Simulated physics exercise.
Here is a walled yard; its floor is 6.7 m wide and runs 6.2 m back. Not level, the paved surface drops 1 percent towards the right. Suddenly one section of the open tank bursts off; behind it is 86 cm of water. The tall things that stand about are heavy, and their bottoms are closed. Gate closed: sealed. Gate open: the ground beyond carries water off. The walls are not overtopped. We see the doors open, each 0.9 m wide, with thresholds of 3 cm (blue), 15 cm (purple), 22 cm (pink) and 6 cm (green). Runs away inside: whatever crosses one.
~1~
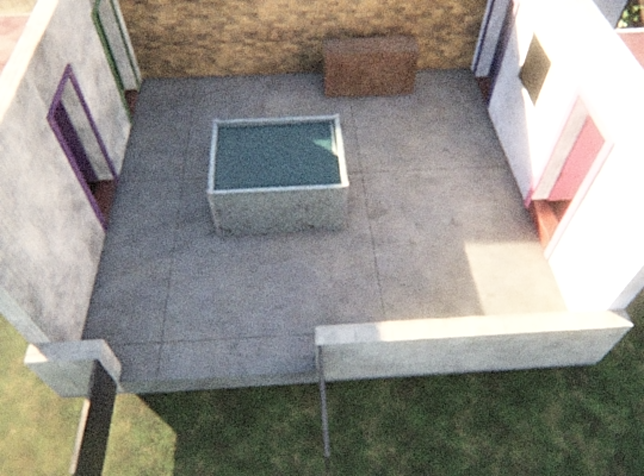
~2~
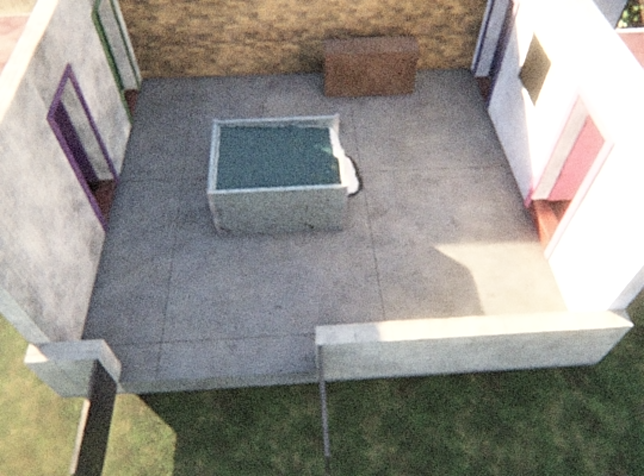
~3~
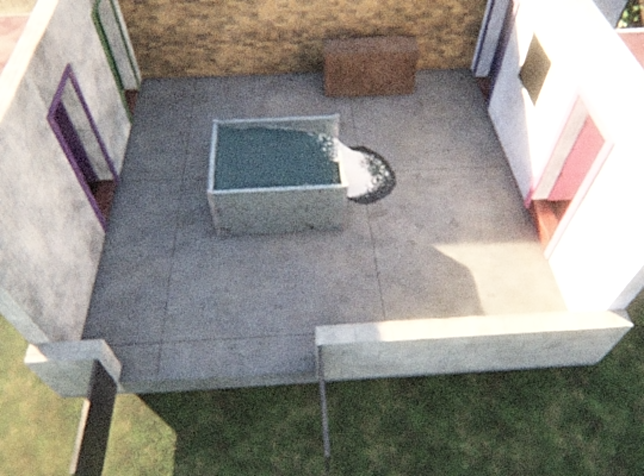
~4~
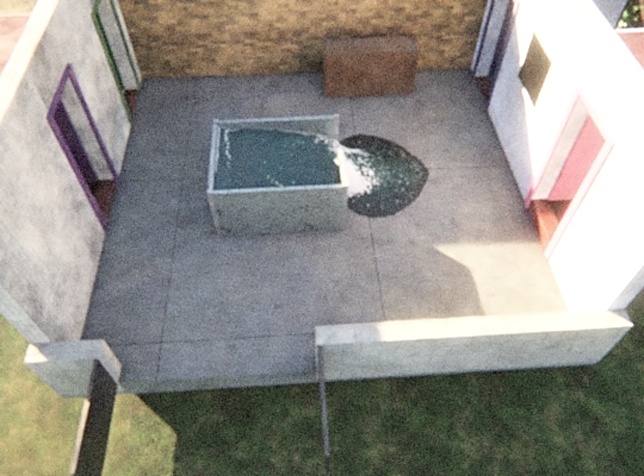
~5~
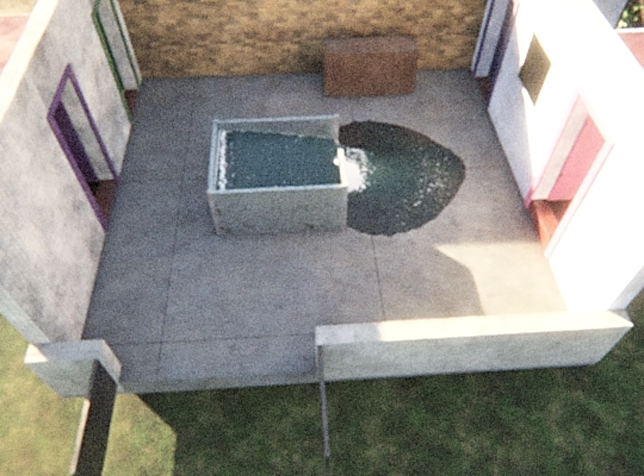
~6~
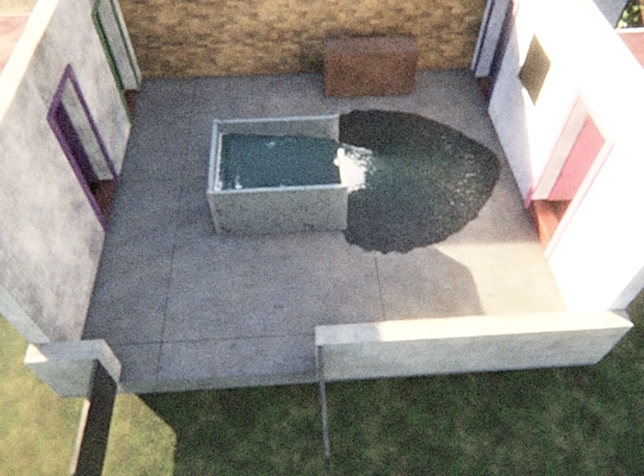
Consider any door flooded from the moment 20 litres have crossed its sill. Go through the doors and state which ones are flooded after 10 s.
Outcome: The blue door lets the inflow top the limit. The purple door holds the inflow within the limit. The pink door holds the inflow within the limit. The green door holds the inflow within the limit.
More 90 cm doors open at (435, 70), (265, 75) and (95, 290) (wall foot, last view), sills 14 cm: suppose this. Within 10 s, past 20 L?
Check each in turn: The first succeeds, the second fails, the third fails.
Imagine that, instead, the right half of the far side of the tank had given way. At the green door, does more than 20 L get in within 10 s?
Against the limit, green exceeds it.
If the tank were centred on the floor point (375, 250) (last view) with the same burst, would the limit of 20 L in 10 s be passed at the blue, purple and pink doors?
Well, against that limit, at blue it's too much, at purple it's within bounds, and at pink it's too much.
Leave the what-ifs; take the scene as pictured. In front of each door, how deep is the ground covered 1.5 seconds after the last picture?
Door by door, in cm: Blue reads 15, purple reads 0, pink reads 22, green reads 0.
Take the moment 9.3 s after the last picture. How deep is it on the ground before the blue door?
Close to 8.5 cm of depth.
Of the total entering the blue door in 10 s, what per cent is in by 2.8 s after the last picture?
Around 40 percent.
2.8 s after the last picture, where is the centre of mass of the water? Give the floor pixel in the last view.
The water's centre sits at about (386, 181).
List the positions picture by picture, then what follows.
In the first frame, the open tank at (277, 156) is whole and still, 86 cm deep.
In the second frame, water pours out at (336, 160) and has run 0.5 m, to a hidden place; typically 11 cm deep outside, 86 cm at the open tank's back.
In the third frame, water pours out at (336, 163) and has run 0.9 m, to (390, 183); typically 12 cm deep outside, 86 cm at the open tank's back.
In the fourth frame, the front is at (418, 164), 1.4 m from the gap at (336, 164); 1.9 m2 of floor is under water; 81 cm left at the back of the open tank.
In the fifth frame, water pours out at (336, 164) and has run 2.2 m, to (460, 165); typically 5 cm deep outside, 72 cm at the open tank's back.
In the sixth frame, water pours out at (336, 164) and has run 2.8 m, to (491, 156); typically 4 cm deep outside, 74 cm at the open tank's back.
Then, 0.7 s after the last picture water covers 30 % of the floor and is deepest (40 cm) near (346, 174); blue door 11 cm at the sill, 2 L in, purple door not reached, pink door 18 cm at the sill, 0 L in, green door not reached.
Then, 1.5 s after the last picture water covers 30 % of the floor and is deepest (35 cm) near (464, 69); blue door 15 cm at the sill, 50 L in, purple door not reached, pink door 22 cm at the sill, 1 L in, green door not reached.
Then, 2.8 s after the last picture water covers 40 % of the floor and is deepest (23 cm) near (466, 74); blue door 16 cm at the sill, 140 L in, purple door not reached, pink door 13 cm at the sill, 3 L in, green door not reached.
Then, 5.3 s after the last picture water covers 75 % of the floor and is deepest (14 cm) near (560, 315); blue door 11 cm at the sill, 270 L in, purple door not reached, pink door 9 cm at the sill, 3 L in, green door 6 cm at the sill, 0 L in.
Then, 9.3 s after the last picture water covers 95 % of the floor and is deepest (10 cm) near (569, 339); blue door 9 cm at the sill, 362 L in, purple door 4 cm at the sill, 0 L in, pink door 7 cm at the sill, 3 L in, green door 2 cm at the sill, 1 L in.
